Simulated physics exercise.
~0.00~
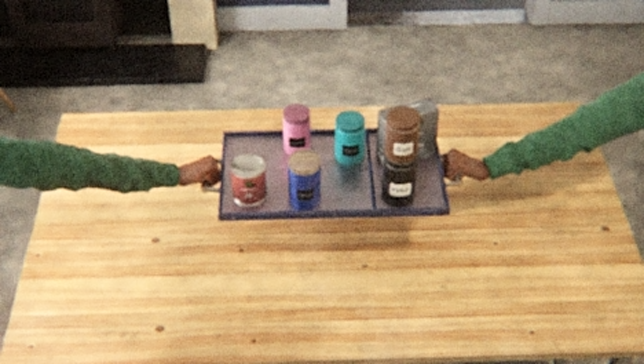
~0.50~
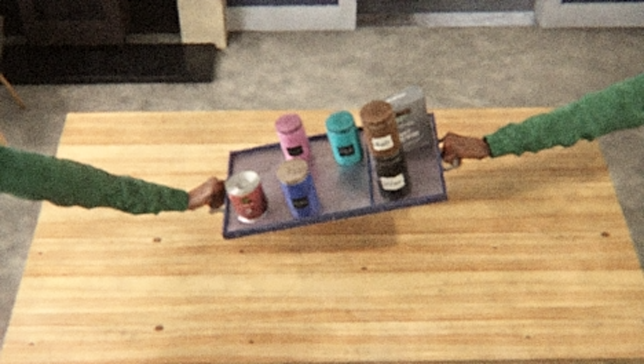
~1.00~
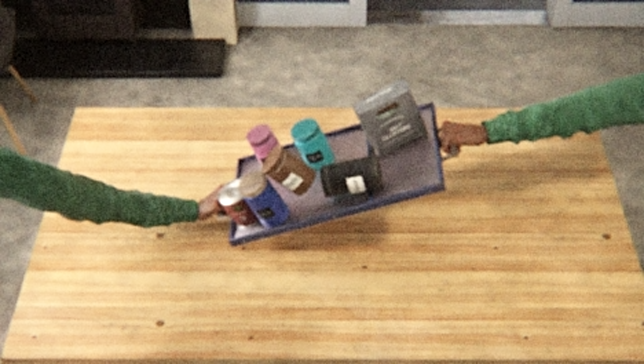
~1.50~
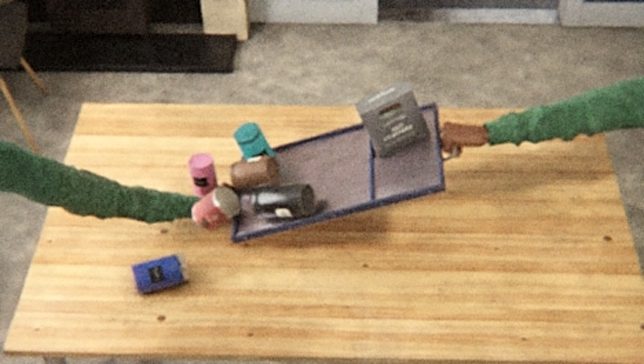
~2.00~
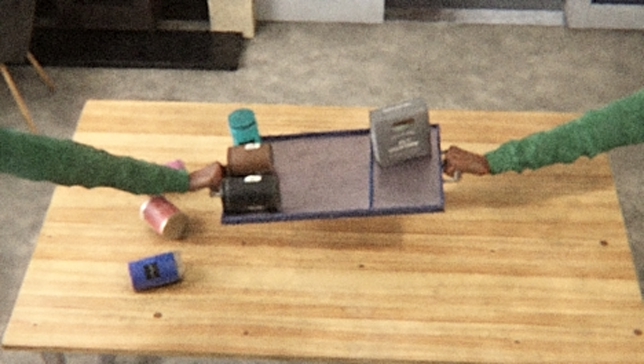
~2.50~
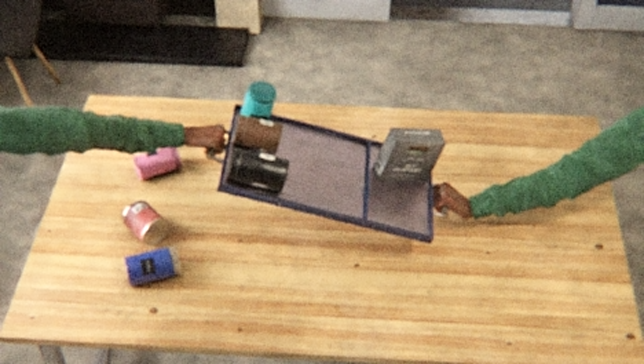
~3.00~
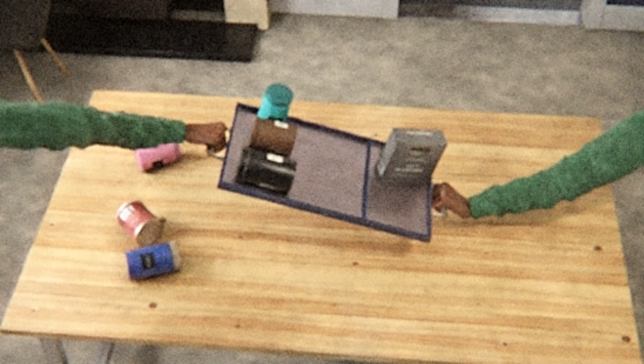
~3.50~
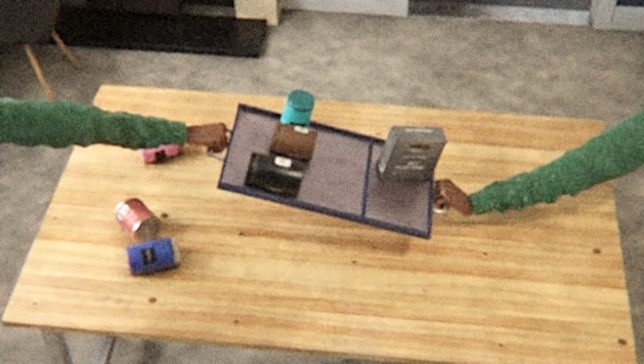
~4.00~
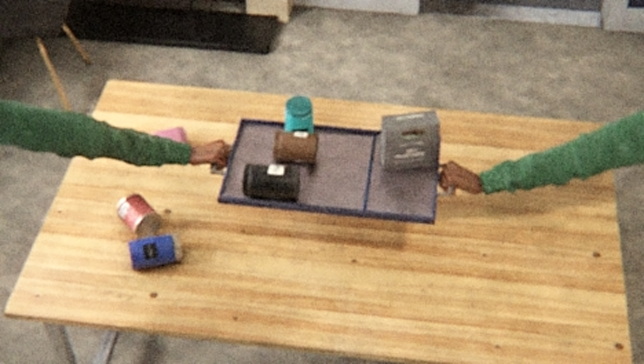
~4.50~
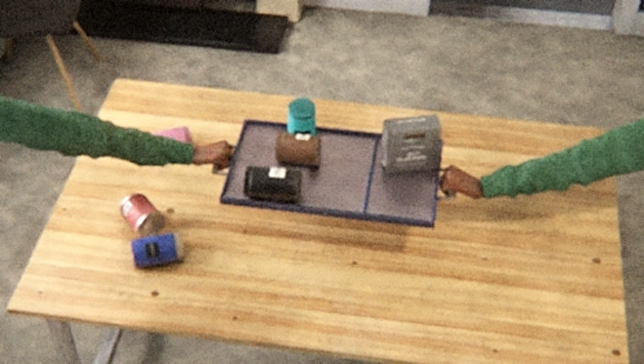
In a room with a grey floor, seen from above, two green-sleeved hands hold a dark tray over a wooden table. Pink, turquoise and blue jars and a red tin stand towards its left, with brown and black jars and a grey packet at the right. The left end dips steeply, and the brown and black jars topple and slide left while the blue jar, pink jar and red tin go overboard. The right end then dips, shifting the remaining jars rightward. Finally the tray levels, holding the packet, upright turquoise jar and two toppled jars.
